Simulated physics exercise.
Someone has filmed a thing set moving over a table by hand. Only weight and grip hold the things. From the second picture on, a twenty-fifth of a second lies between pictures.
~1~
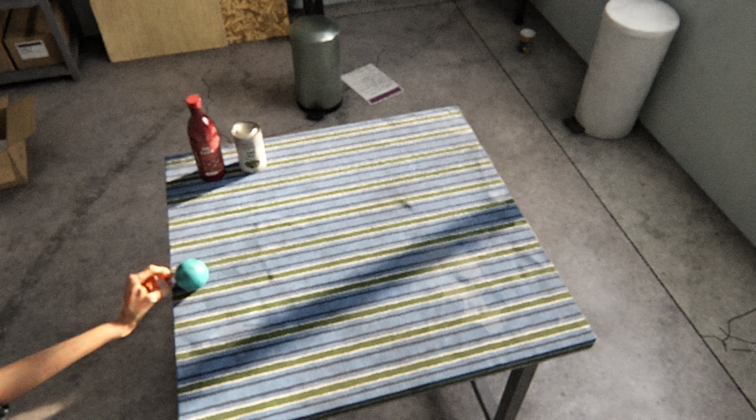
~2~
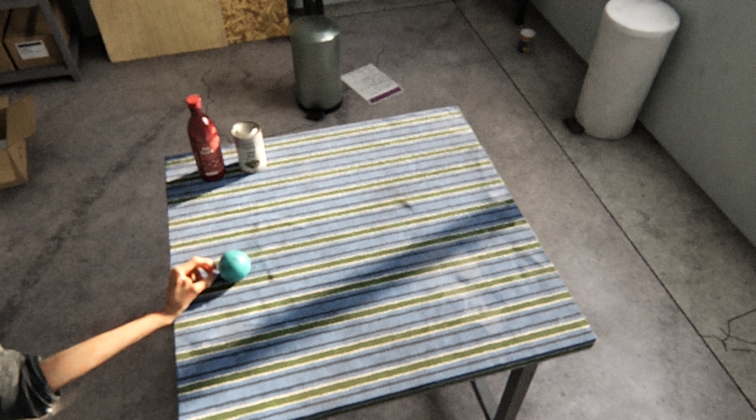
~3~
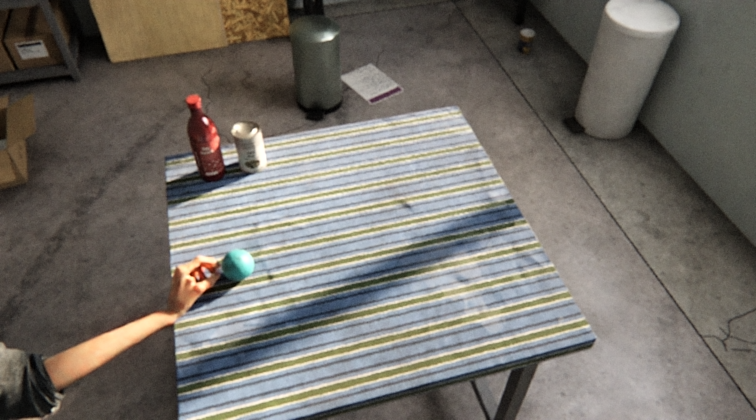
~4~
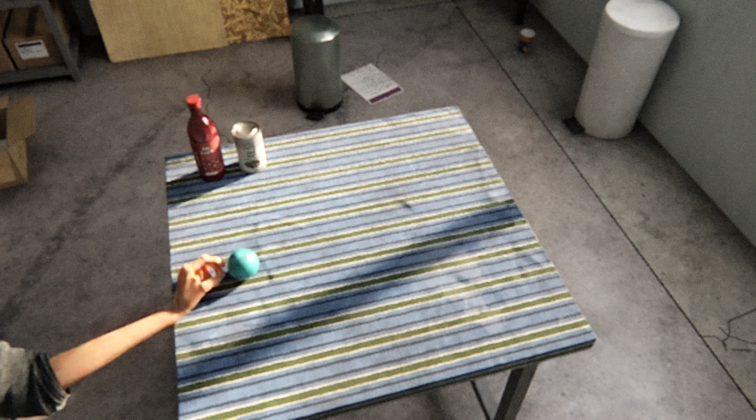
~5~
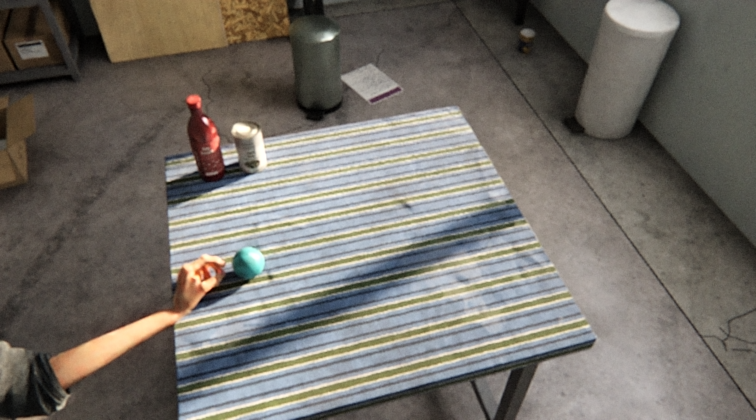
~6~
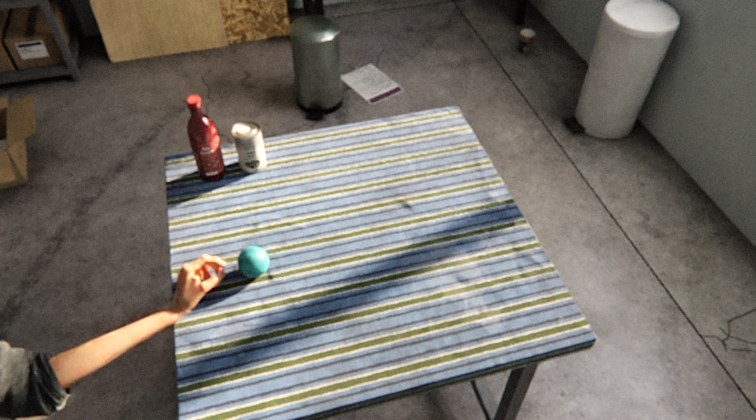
Turquoise ball pushed rightward by a hand across a striped tabletop, then rolling slowly away from the fingers, bottle and can behind.
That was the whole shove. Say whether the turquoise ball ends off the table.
The turquoise ball is still on the table.
Then, 0.10 s after the last picture, turquoise ball rolled about its own width near (264, 260).
Then, 0.20 s after the last picture, turquoise ball rolled about its own width near (272, 258).
Then, 0.40 s after the last picture, turquoise ball rolled about its own width near (279, 257).
At rest, moved from the start, turquoise ball. Seen from the same camera at the end, turquoise ball near (279, 257).
